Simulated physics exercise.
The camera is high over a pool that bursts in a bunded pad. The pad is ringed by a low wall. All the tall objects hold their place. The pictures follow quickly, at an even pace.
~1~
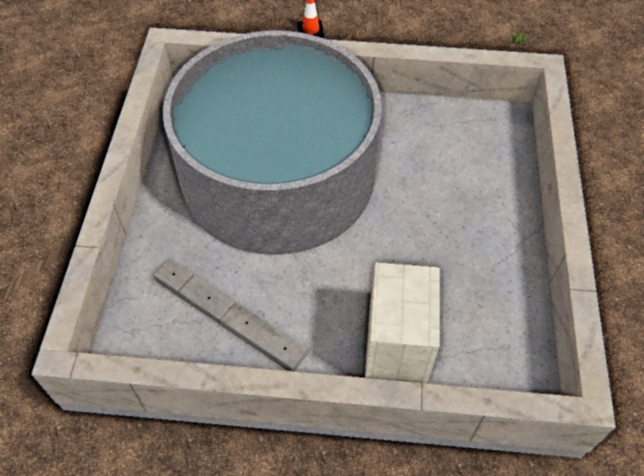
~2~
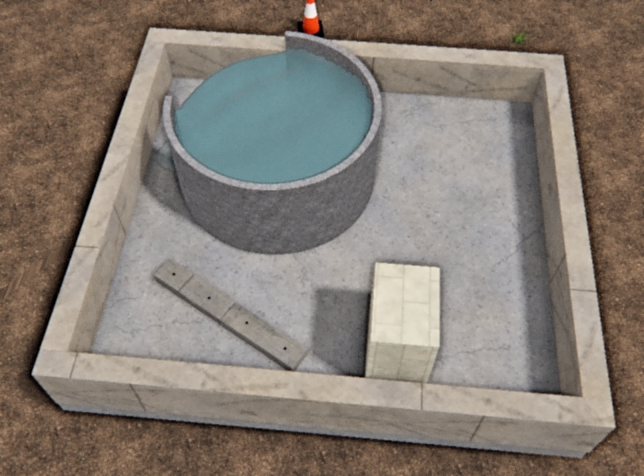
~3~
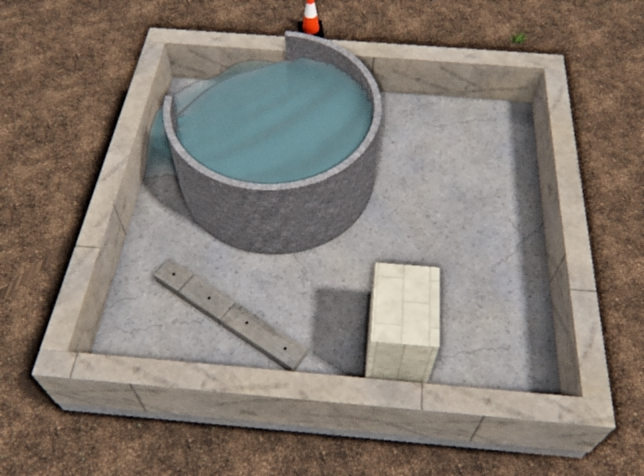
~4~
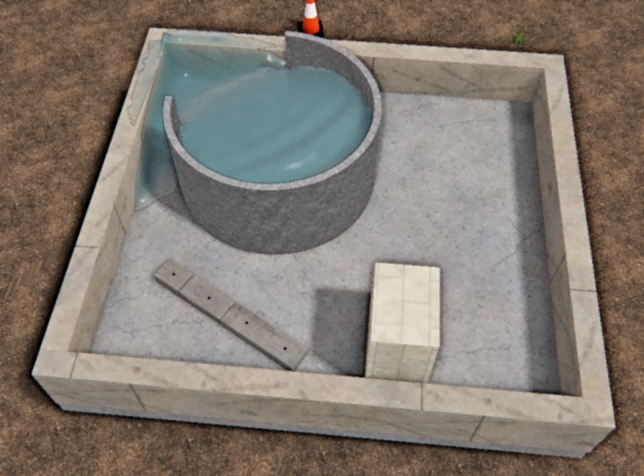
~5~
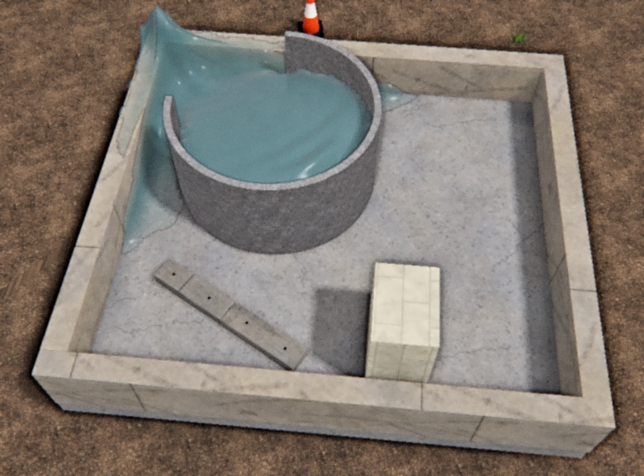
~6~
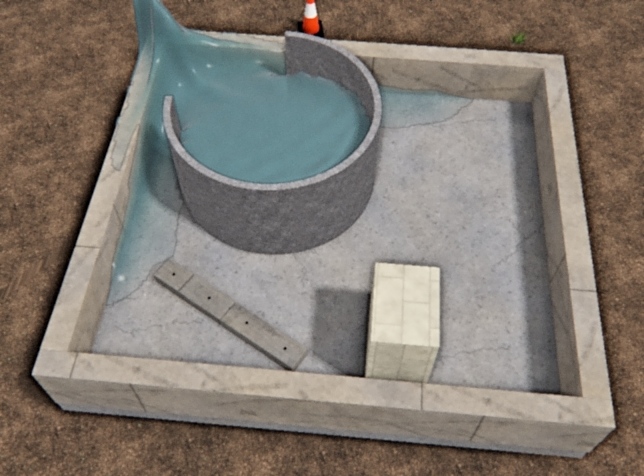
A round grey pool opens at its far side and water surges out along the walls.
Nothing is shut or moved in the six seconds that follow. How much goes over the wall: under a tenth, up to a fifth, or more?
It loses a tenth to a fifth.
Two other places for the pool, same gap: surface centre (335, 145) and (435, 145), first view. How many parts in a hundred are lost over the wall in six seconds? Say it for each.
Roughly 8 per cent, then 6 per cent.
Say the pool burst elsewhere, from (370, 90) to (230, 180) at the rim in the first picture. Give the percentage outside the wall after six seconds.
Near 2 in a hundred.
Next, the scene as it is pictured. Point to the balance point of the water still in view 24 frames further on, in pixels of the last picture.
Near (291, 198).
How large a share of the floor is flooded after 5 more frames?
About 50 per cent.
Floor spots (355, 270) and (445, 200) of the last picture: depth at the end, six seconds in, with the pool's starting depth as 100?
In turn 18 and 6 in a hundred.
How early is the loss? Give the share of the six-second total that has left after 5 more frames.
Near 70 in a hundred.
A moment on, water covers 35 % of the floor; the low wall has let 4 % over.
Next, water covers 45 % of the floor; the low wall has let 9 % over.
Then, water covers 65 % of the floor; the low wall has let 13 % over.
Later, water covers 80 % of the floor; the low wall has let 13 % over.
In the end, water covers 80 % of the floor; the low wall has let 14 % over.
